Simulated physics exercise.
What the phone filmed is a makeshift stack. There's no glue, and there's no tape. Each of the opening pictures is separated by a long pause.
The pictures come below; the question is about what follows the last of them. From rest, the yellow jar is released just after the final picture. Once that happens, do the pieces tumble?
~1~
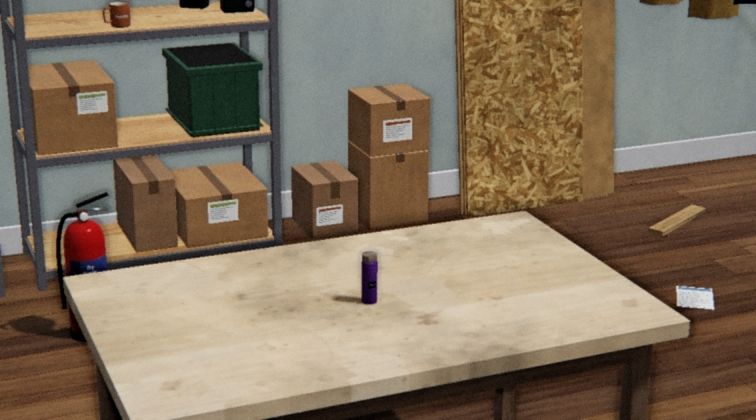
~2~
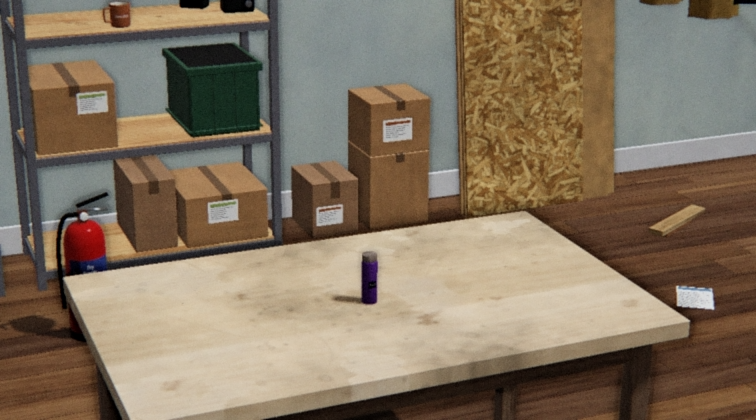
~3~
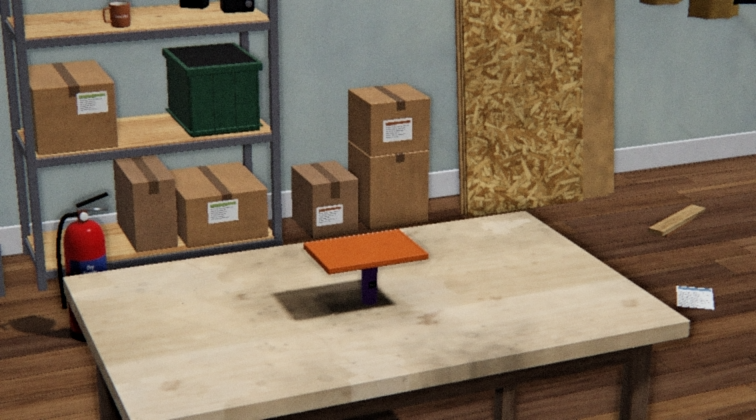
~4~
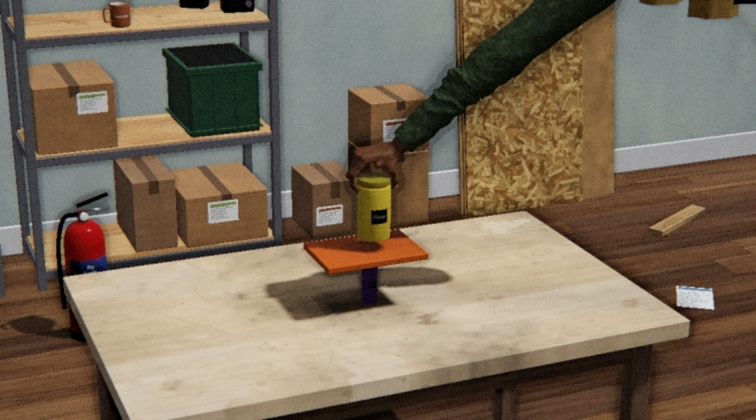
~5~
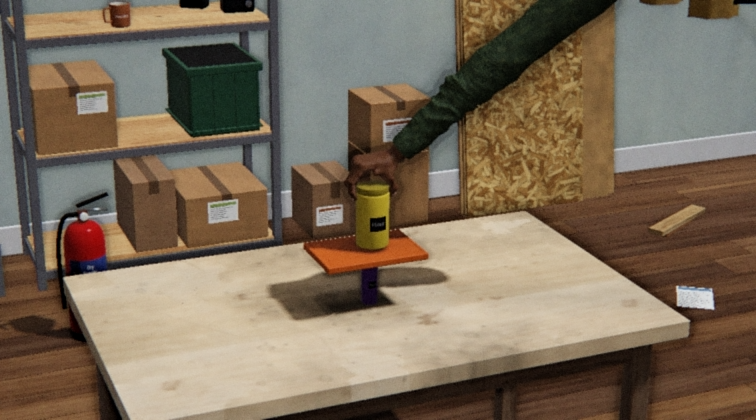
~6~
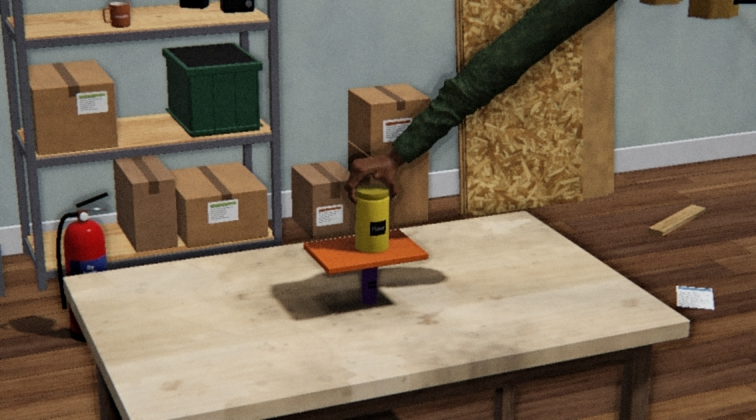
So the pile rests quietly where it is.
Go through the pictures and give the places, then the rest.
The last thing is not in view yet, in the first picture.
The last thing is not in view yet, in the second picture.
The last thing is not in view yet; orange lid (365, 251), in the third picture.
Still above its spot; yellow jar (374, 207); orange lid (365, 251), in the fourth picture.
Still above its spot; yellow jar (372, 214); orange lid (365, 251), in the fifth picture.
In place under the hand; yellow jar (372, 218); orange lid (365, 251), in the sixth picture.
Then, 0.40 s later than the last frame, all is still.
Then, 1.10 s later than the last frame, yellow jar resting near (372, 219).
Then, 1.60 s later than the last frame, yellow jar resting near (373, 218).
When it is over, all 3 as before. End places, in pixels of the last picture, yellow jar near (373, 218). The stack keeps its balance.
